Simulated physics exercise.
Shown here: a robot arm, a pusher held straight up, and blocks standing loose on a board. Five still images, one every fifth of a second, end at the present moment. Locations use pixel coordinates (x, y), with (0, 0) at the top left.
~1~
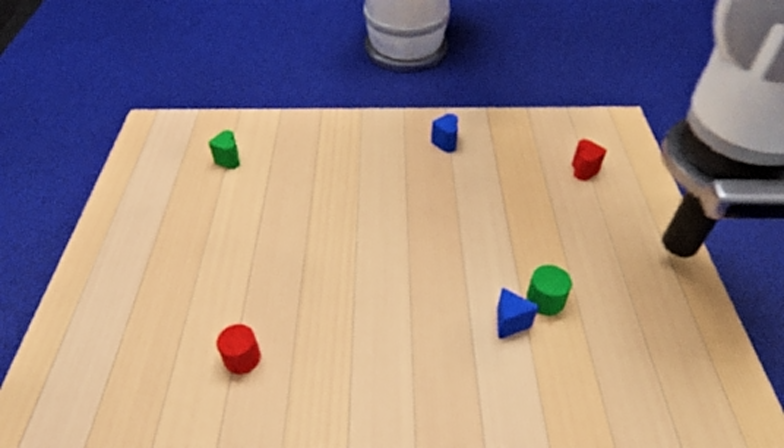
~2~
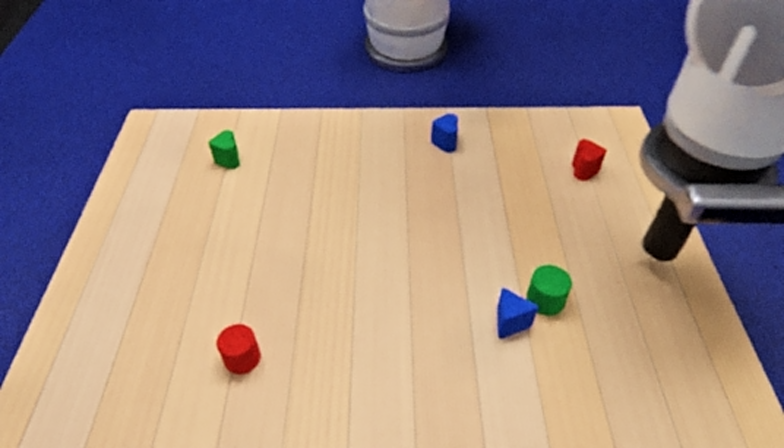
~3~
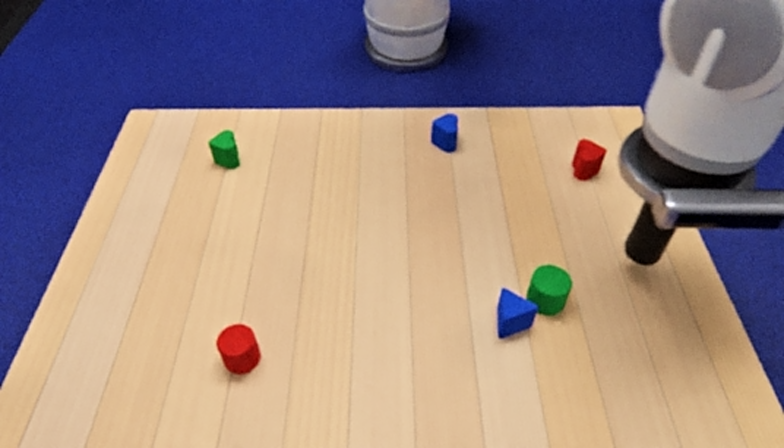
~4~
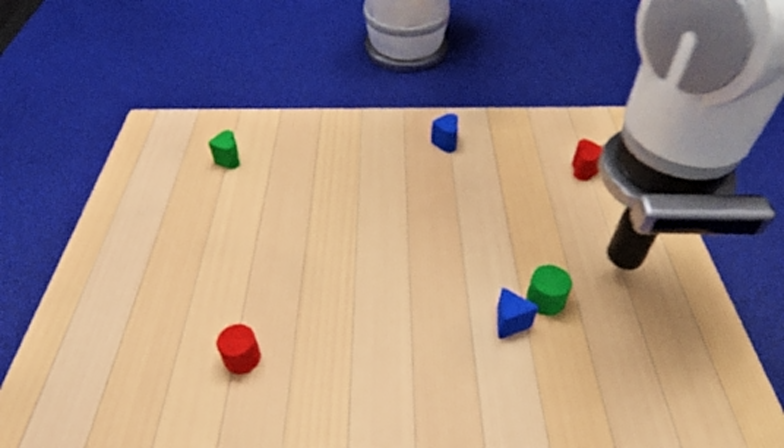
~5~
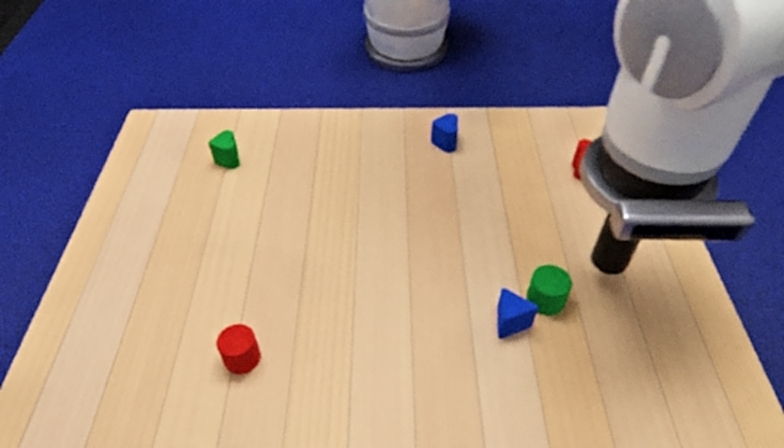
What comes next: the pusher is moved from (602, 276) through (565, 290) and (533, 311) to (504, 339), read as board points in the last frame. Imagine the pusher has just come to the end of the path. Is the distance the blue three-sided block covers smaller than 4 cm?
Final answer: No.
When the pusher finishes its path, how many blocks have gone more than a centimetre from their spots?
The result: Two blocks.
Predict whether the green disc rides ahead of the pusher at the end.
I think it holds its spot in front.
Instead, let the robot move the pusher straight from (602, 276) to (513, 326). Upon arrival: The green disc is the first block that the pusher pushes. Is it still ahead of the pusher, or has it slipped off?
In the end it is ahead.
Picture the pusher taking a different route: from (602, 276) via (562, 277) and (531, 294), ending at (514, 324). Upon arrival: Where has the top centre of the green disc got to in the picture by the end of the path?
Its top centre is at about (518, 340).
What follows on the original path. One third of the way, pusher at (570, 276); green disc at (540, 285).
Two thirds of the way, pusher at (536, 298); blue three-sided block at (480, 324); green disc at (505, 307).
At the end, pusher at (508, 325); blue three-sided block at (439, 342), turned 25° clockwise; green disc at (470, 330).
